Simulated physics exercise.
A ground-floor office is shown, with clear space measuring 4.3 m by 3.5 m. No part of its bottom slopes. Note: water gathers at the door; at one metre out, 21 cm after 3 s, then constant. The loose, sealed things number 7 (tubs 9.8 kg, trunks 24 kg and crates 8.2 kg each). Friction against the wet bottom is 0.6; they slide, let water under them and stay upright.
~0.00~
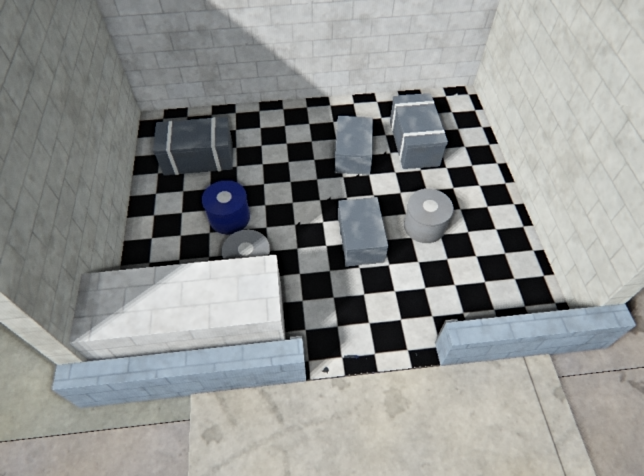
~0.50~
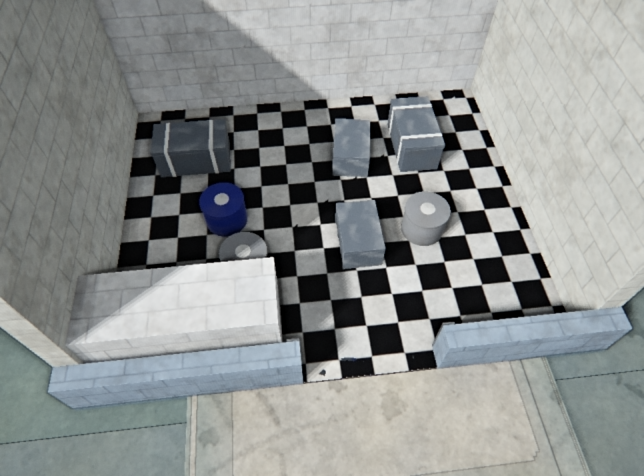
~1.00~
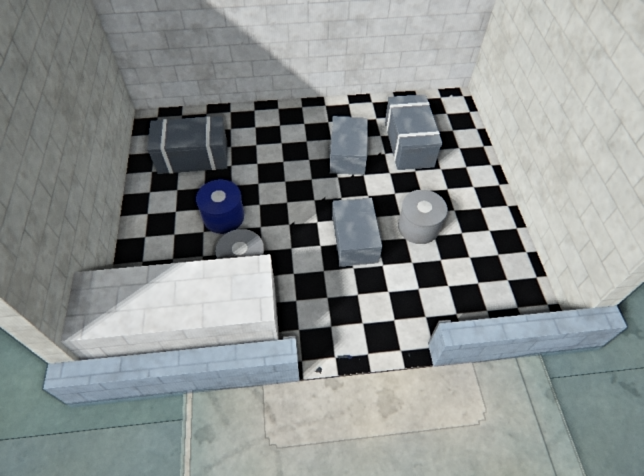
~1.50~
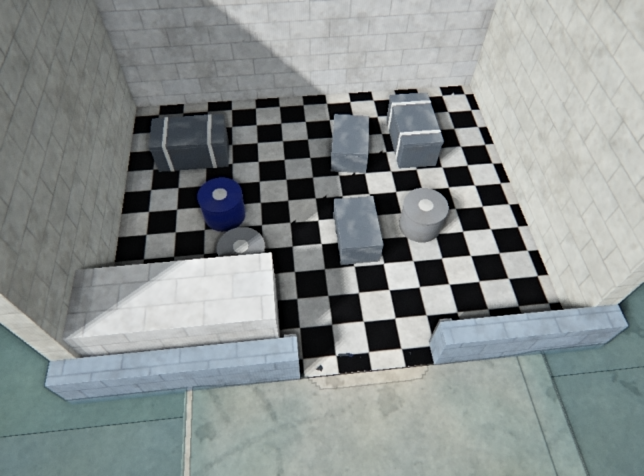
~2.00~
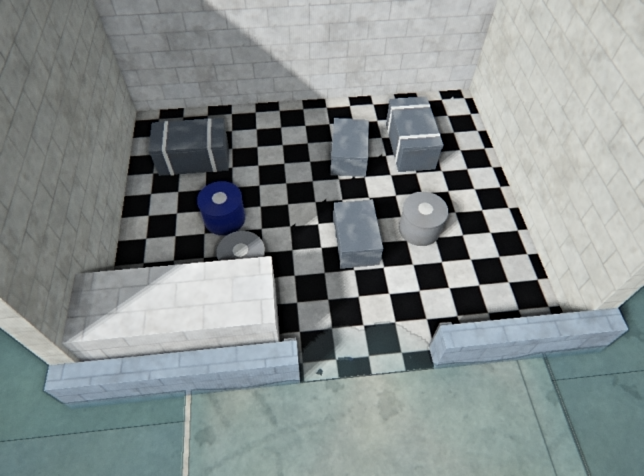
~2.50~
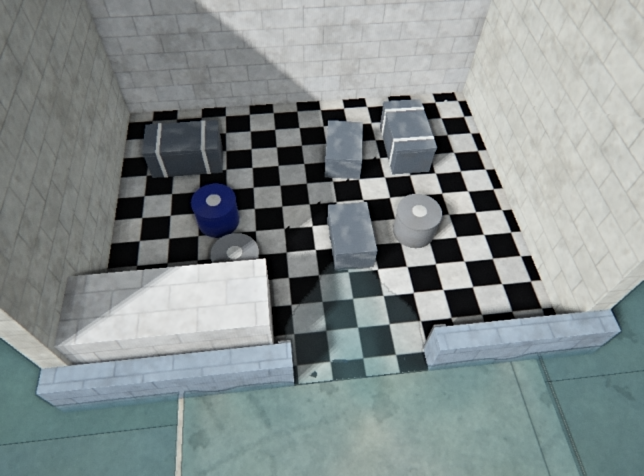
We see greenish water spread across the paving outside a tiled room, then pass through the gap between low front walls onto the checkered floor, while the grey blocks and round containers, one of them blue, stay in place.
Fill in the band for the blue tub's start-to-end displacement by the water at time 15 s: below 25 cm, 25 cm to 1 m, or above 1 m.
Displacement band: 25 cm to 1 m.
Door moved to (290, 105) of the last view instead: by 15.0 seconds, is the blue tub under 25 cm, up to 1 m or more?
That would leave the blue tub a little displaced.
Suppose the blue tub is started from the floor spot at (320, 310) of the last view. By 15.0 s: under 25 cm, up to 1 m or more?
Result: It drifts a great deal.
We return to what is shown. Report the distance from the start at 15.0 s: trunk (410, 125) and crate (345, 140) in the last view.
First 200 cm, then 140 cm.
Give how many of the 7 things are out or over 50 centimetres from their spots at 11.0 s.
The answer is 6.
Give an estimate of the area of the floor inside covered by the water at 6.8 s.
Close to 13 m2, I'd say.
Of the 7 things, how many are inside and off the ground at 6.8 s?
Total: 3.
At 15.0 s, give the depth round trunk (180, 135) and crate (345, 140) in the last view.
Some 10 cm at the first, some 18 cm at the second.
After 3.5 s the blue tub is near (214, 201), 0.0 m from its start, aground; 0 afloat.
After 6.8 s the blue tub is near (214, 201), 0.0 m from its start, aground; 3 afloat.
After 11.0 s the blue tub is near (248, 176), 0.5 m from its start, afloat; 7 afloat.
After 15.0 s the blue tub is near (151, 239), 0.7 m from its start, afloat; 7 afloat.
